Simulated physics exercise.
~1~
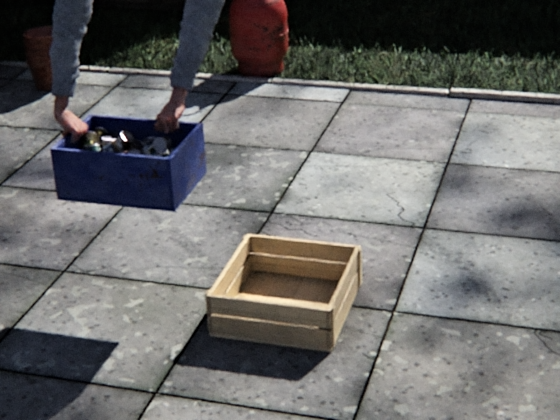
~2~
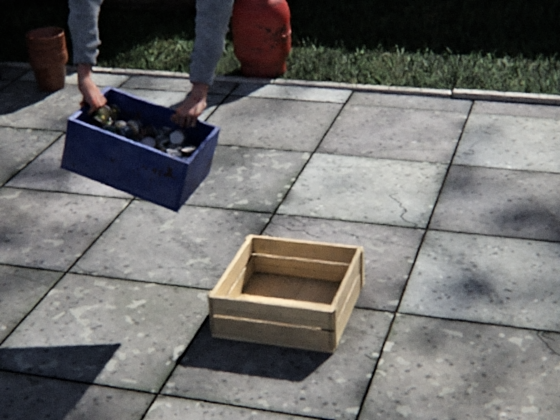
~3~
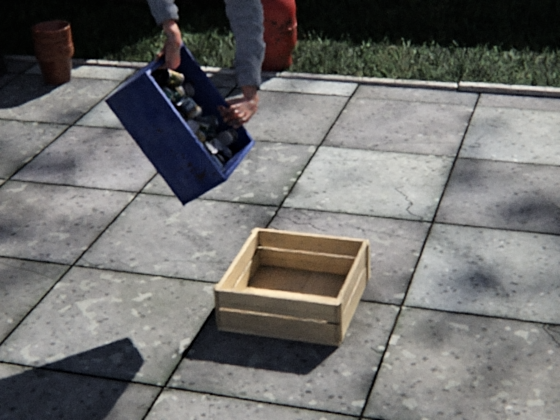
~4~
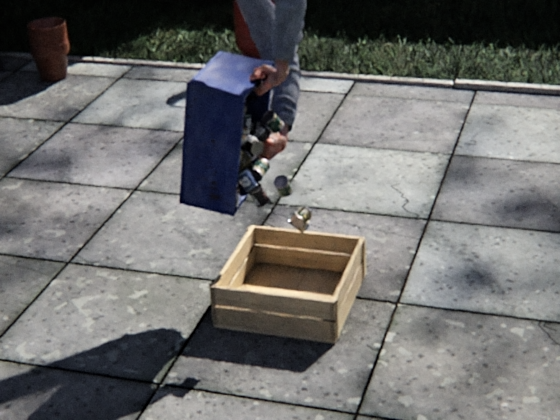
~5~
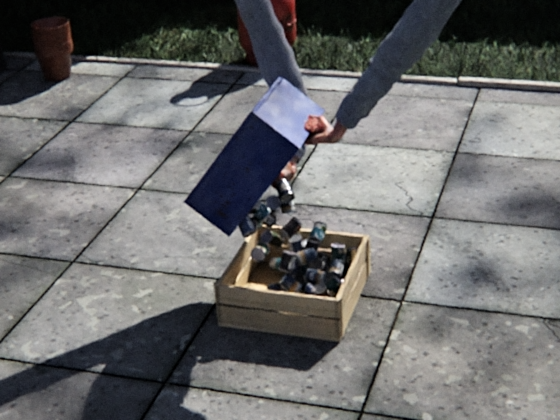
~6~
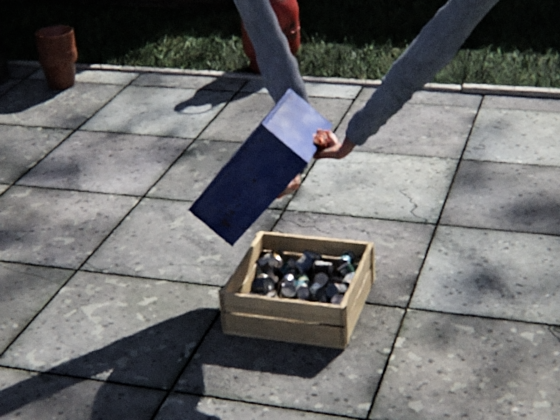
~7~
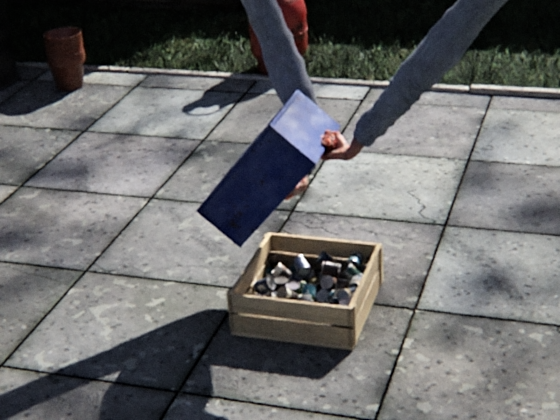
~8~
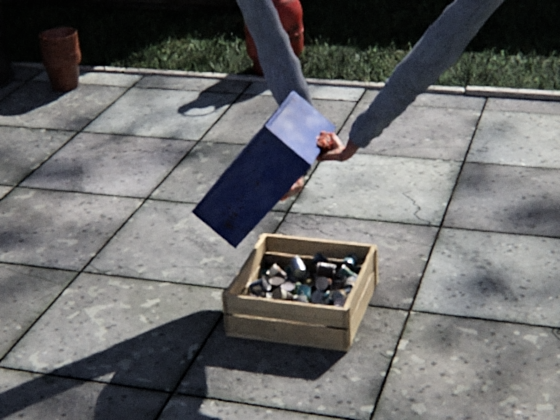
In this clip, two hands lift a blue box of small tins above a paved patio and tip it steeply to the right, pouring the tins into a wooden tray. The tins settle inside the tray while the hands hold the box tilted above it.
